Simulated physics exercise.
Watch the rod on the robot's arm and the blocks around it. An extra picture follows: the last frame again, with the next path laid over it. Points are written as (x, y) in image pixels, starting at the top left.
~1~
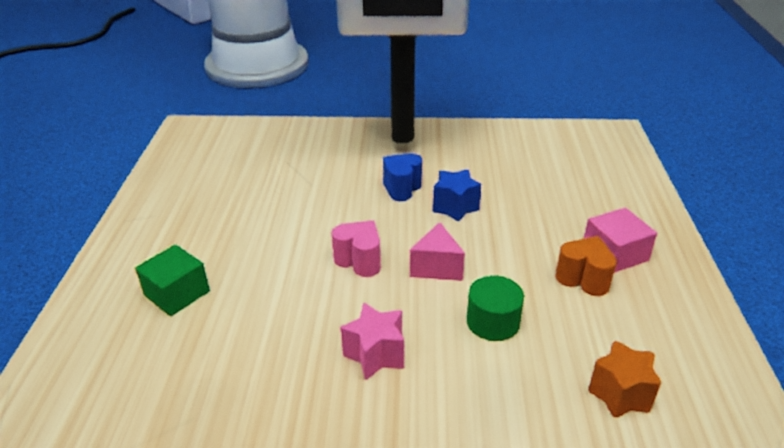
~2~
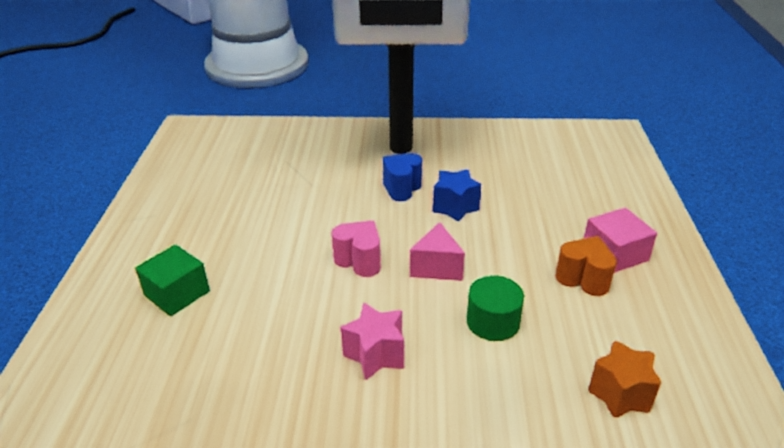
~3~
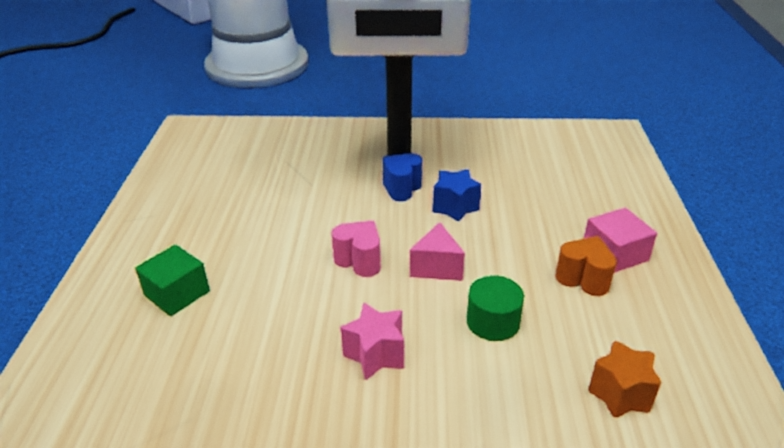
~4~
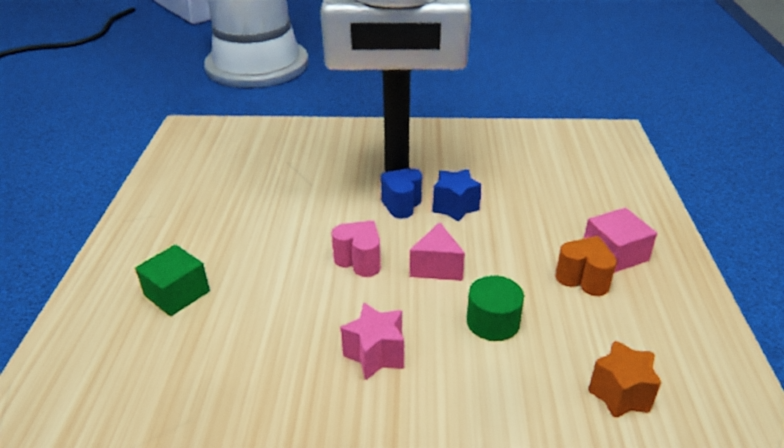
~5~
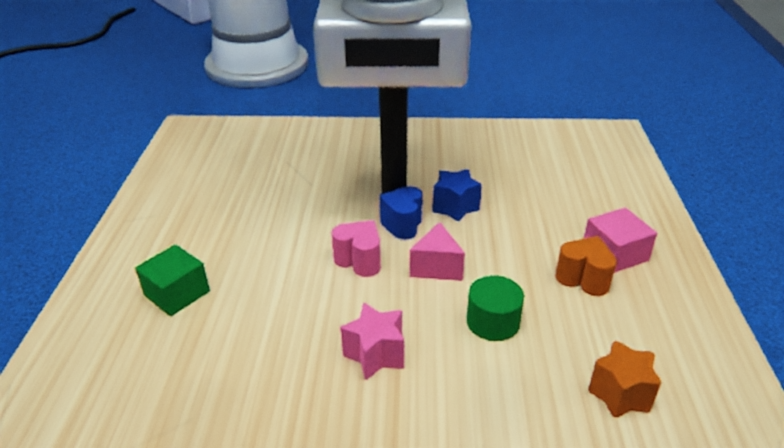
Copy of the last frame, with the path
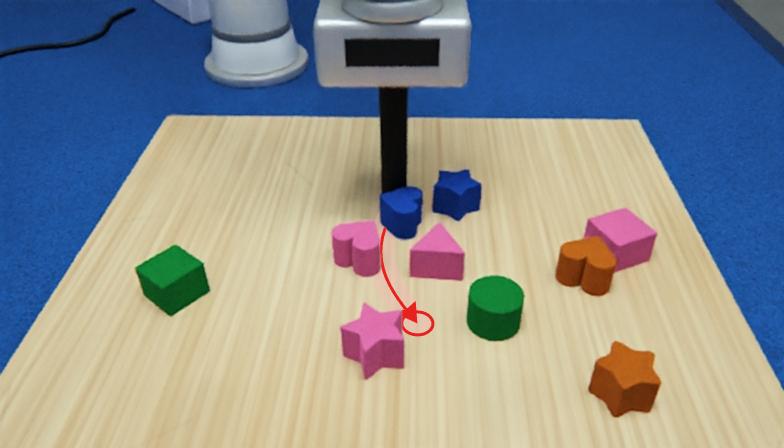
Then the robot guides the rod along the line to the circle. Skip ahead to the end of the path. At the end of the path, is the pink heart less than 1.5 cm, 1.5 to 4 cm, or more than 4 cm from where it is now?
The displacement of the pink heart is 1.5-4 cm.
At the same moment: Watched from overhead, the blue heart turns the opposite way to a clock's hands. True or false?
That claim is true.
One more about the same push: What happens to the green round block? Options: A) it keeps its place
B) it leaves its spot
Choice A: It keeps its place.
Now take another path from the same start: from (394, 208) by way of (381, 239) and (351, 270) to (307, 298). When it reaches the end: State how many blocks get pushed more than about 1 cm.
Going by the path, two blocks will move.
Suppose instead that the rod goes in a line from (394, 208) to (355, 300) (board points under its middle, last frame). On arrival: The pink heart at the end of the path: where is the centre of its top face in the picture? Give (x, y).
Its top middle will sit at (317, 266).
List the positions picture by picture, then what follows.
In the first picture, rod's lower end (403, 138); pink heart (358, 233); pink star (375, 325); blue heart (402, 163); pink triangular piece (438, 241); green round block (497, 293).
In the second picture, rod (401, 148); blocks still.
In the third picture, rod (399, 161); blocks still.
In the fourth picture, rod (397, 177); blue heart (402, 179).
In the fifth picture, rod (394, 195); pink heart (358, 233); pink star (375, 325); blue heart (403, 198); pink triangular piece (438, 241); green round block (497, 293).
Drawn move, from (394, 208) over (382, 242) and (388, 282) to (417, 323).
What follows on the original path. One third of the way, rod (381, 230); pink heart (356, 236); blue heart (411, 222), turned 45° anticlockwise.
Two thirds of the way, rod (388, 269); pink heart (344, 251), turned 60° clockwise; blue heart (414, 225), turned 65° anticlockwise; pink triangular piece (445, 242), turned 15° clockwise.
At the end, rod (418, 310); pink heart (344, 251), turned 60° clockwise; pink star still; blue heart (414, 225), turned 65° anticlockwise; pink triangular piece (445, 242), turned 15° clockwise; green round block still.
